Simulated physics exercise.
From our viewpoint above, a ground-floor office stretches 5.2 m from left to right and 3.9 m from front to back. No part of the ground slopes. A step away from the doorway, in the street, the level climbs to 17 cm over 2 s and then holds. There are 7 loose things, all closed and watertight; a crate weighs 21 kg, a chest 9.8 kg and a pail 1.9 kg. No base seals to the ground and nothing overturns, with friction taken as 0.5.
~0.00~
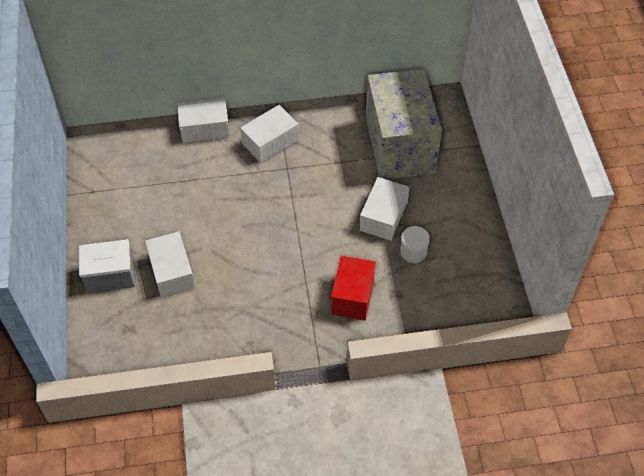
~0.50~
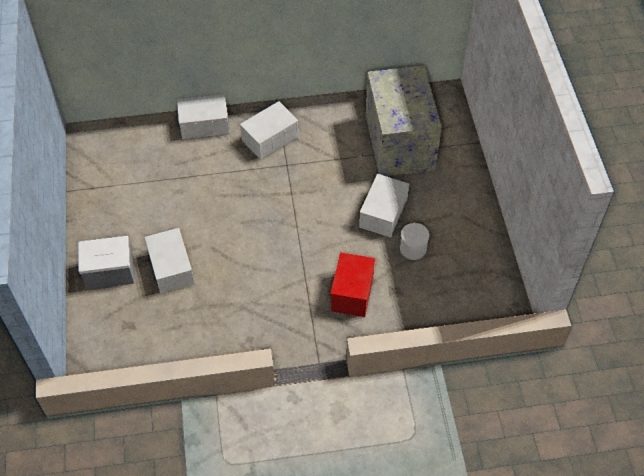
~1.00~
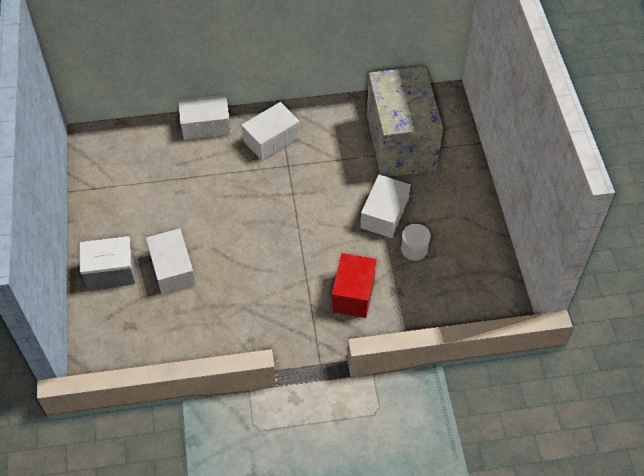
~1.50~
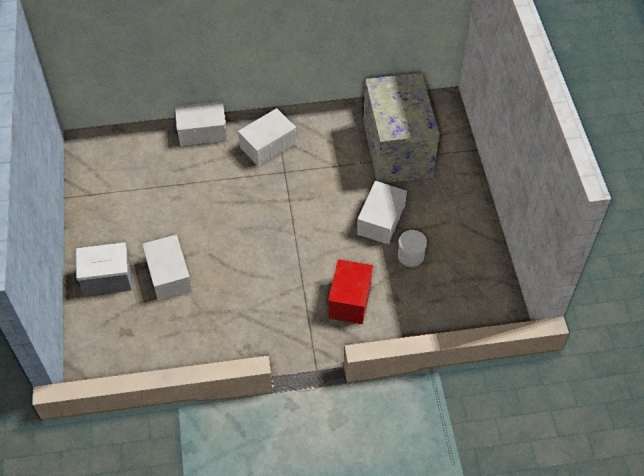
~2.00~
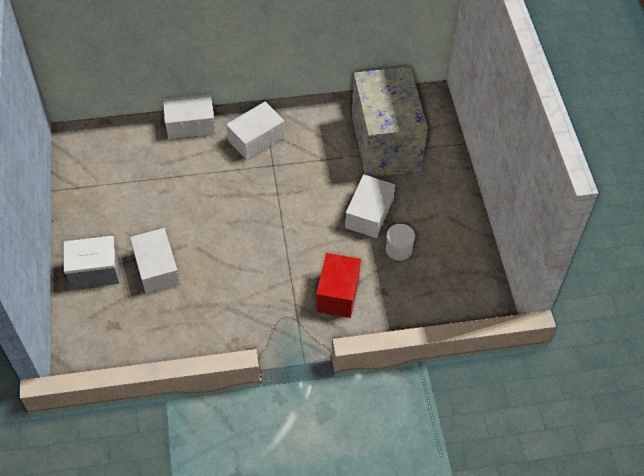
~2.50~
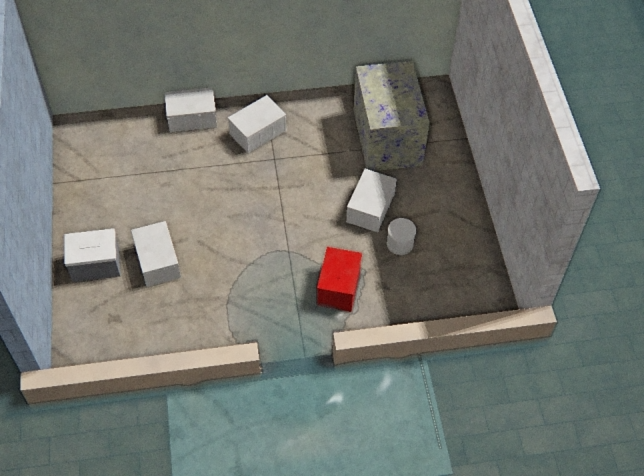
Water spreads over the paving outside the walled room and starts flowing in through the doorway.
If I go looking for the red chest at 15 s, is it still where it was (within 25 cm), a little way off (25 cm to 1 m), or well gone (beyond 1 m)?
It is a little way off.
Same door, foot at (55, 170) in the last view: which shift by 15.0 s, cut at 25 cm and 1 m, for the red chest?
The red chest covers a long distance.
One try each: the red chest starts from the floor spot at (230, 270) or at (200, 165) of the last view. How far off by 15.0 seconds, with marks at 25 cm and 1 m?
In turn: It goes a long way; it goes a long way.
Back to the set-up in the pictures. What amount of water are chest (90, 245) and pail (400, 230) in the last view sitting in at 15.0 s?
About 6 and 5 cm.
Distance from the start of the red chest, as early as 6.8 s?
It is about 60 cm out of place by then.
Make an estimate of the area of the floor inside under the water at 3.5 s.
Somewhere about 5.5 m2, give or take.
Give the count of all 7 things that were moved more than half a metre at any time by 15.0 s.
The tally stands at 3.
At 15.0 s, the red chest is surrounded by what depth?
Depth: About 6 cm.
After 3.5 s the red chest is near (350, 250), 0.3 m from its start, aground; 0 afloat.
After 6.8 s the red chest is near (359, 232), 0.6 m from its start, aground; 0 afloat.
After 11.0 s the red chest is near (359, 232), 0.6 m from its start, aground; 1 afloat.
After 15.0 s the red chest is near (381, 234), 0.7 m from its start, afloat; 3 afloat.
